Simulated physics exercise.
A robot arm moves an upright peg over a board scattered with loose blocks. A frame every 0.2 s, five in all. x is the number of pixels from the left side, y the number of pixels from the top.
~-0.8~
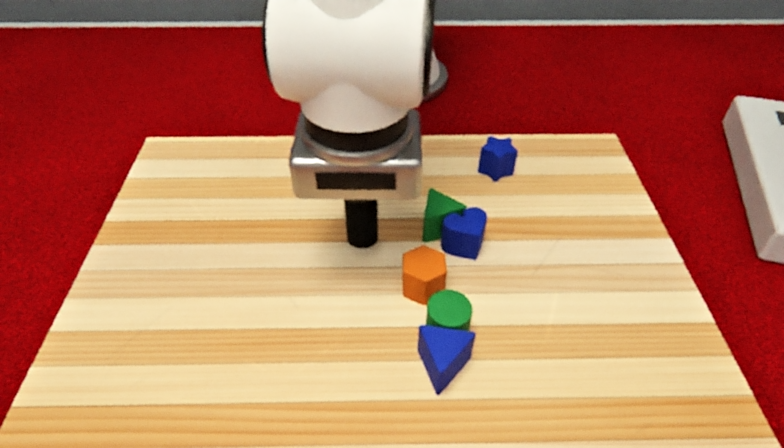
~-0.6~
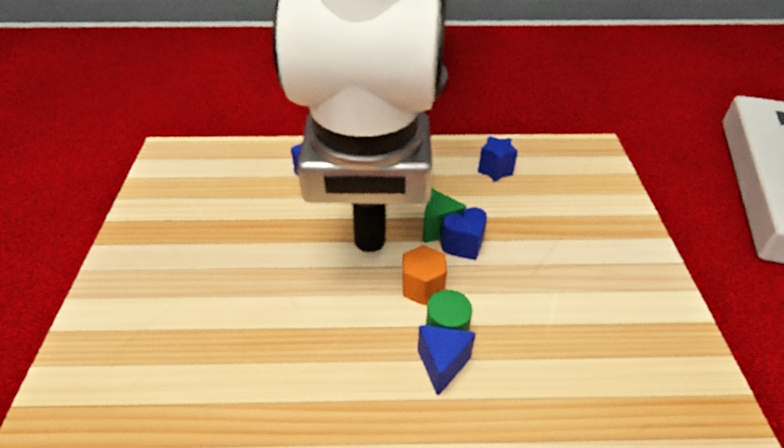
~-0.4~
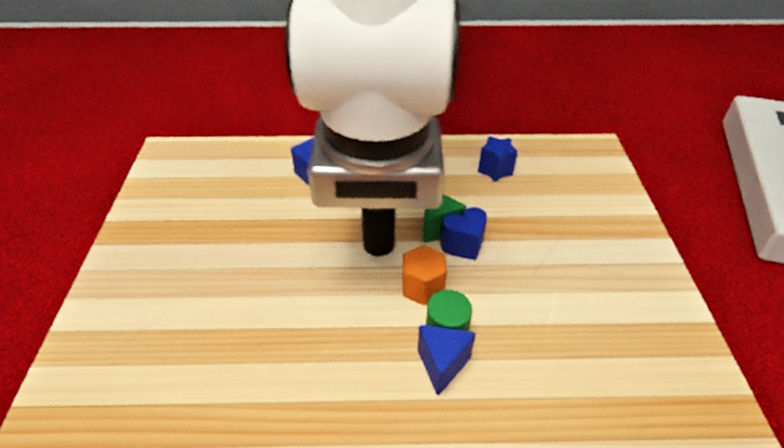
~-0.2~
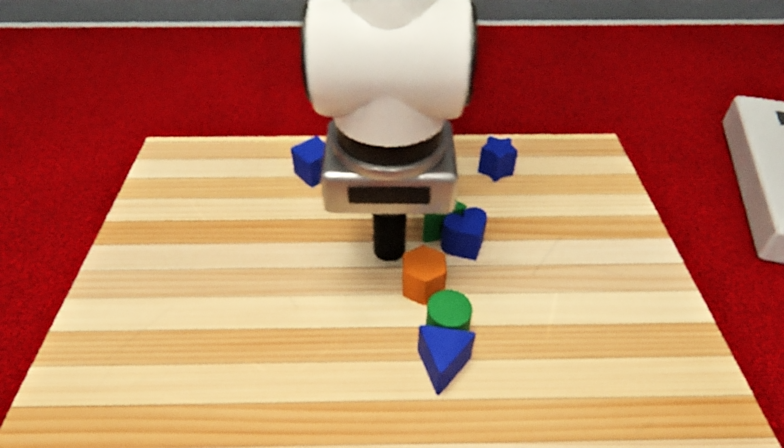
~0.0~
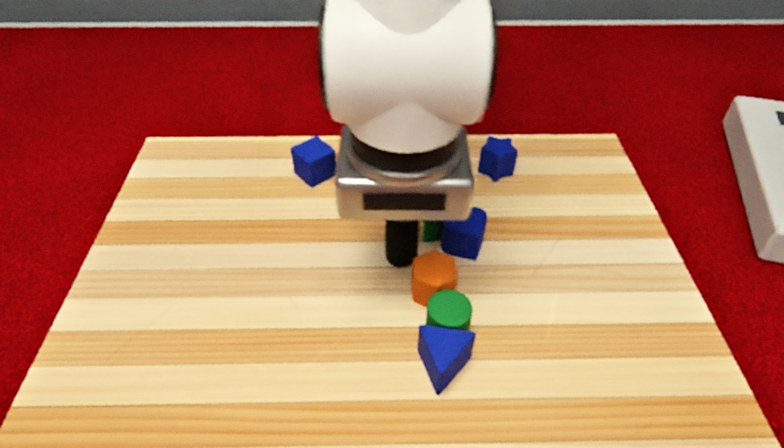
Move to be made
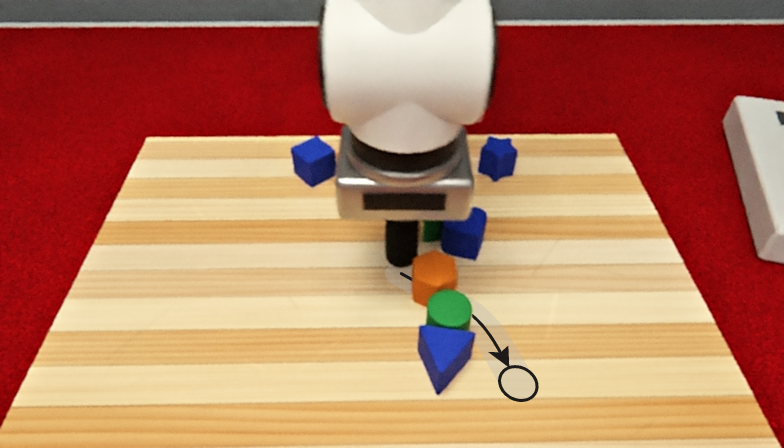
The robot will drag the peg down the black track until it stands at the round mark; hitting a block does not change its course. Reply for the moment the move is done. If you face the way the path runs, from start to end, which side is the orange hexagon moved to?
Its sideways move is to the left.
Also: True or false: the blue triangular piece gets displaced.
True
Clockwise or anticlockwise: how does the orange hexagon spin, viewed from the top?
Against the clock.
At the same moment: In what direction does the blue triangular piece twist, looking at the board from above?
In a top view, it turns clockwise.
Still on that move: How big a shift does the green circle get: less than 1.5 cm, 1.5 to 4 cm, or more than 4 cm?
It moves more than 4 cm.
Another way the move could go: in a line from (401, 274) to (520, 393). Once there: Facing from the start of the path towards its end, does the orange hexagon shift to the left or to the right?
It will end up to the left.
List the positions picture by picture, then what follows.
In the first picture, tip of the peg at (363, 238), middles of tops, orange hexagon at (425, 262), green triangular piece at (441, 203), blue triangular piece at (445, 343), green circle at (450, 307).
In the second picture, peg at (370, 241), nothing pushed.
In the third picture, peg at (379, 245), nothing pushed.
In the fourth picture, peg at (389, 250), nothing pushed.
In the fifth picture, peg at (402, 256), orange hexagon at (435, 267), green triangular piece hidden, blue triangular piece at (445, 343), green circle at (450, 307).
The line goes from (401, 274) via (447, 299) and (488, 333), ending at (518, 383).
On the path given first. One third of the way, peg at (449, 281); orange hexagon at (489, 282), turned 35° anticlockwise; blue triangular piece at (445, 346); green circle at (461, 314).
Two thirds of the way, peg at (494, 318); orange hexagon at (530, 296), turned 90° anticlockwise; blue triangular piece at (440, 360), turned 35° clockwise; green circle at (477, 341).
At the end, peg at (524, 367); orange hexagon at (530, 296), turned 90° anticlockwise; green triangular piece unmoved; blue triangular piece at (435, 367), turned 60° clockwise; green circle at (488, 377).
